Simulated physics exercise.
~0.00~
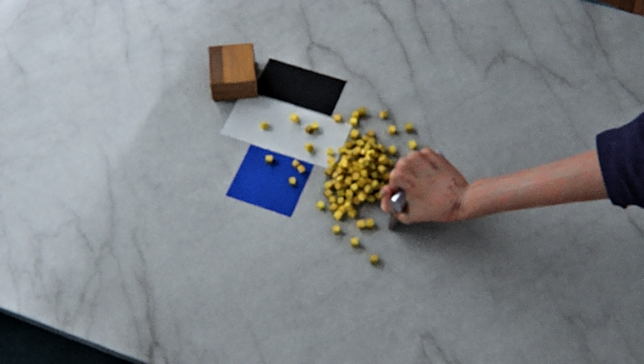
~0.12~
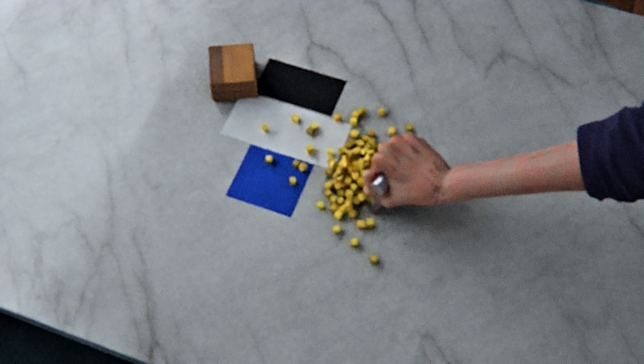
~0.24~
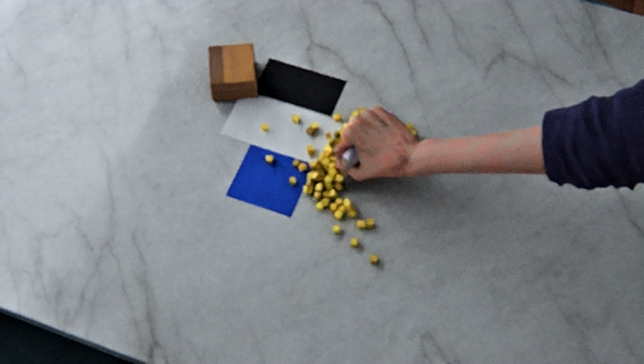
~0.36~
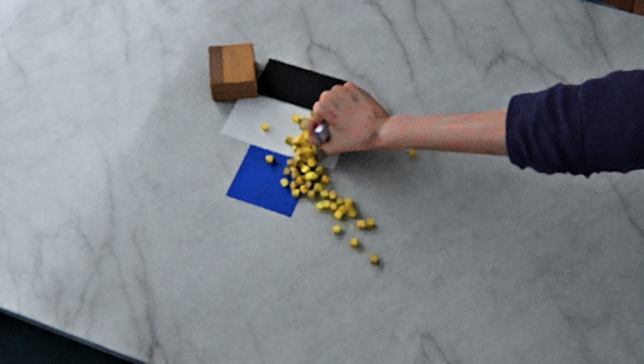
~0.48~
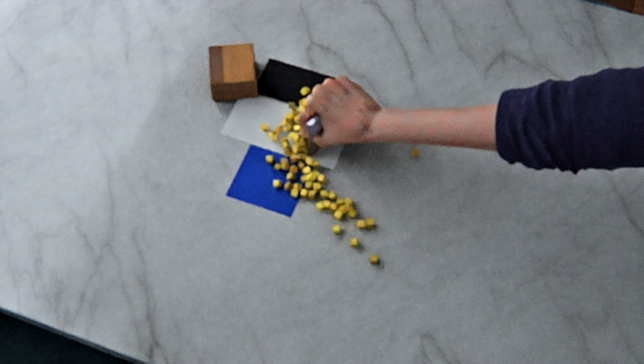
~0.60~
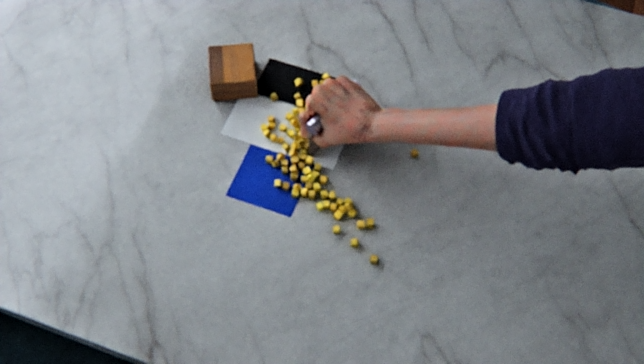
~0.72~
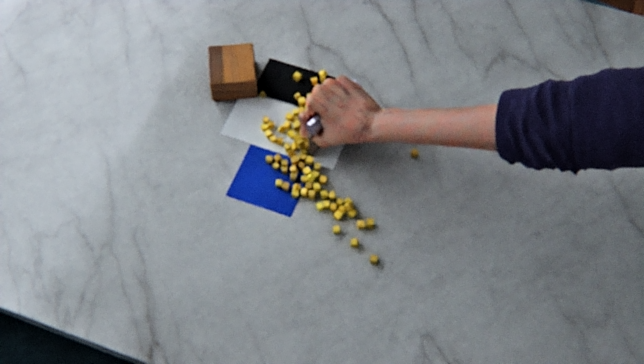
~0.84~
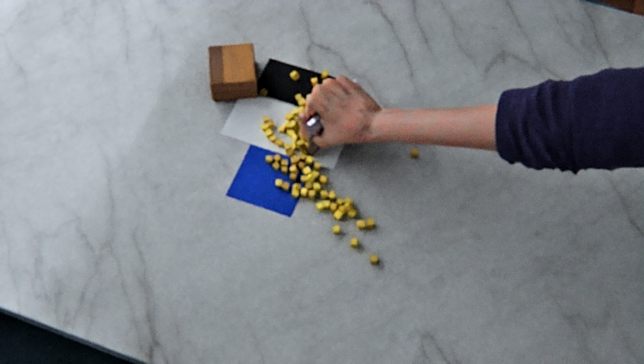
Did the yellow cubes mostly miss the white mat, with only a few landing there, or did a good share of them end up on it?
A good share of the cubes ended up on the white mat, while the blue and black mats each got only a small part of the spill.
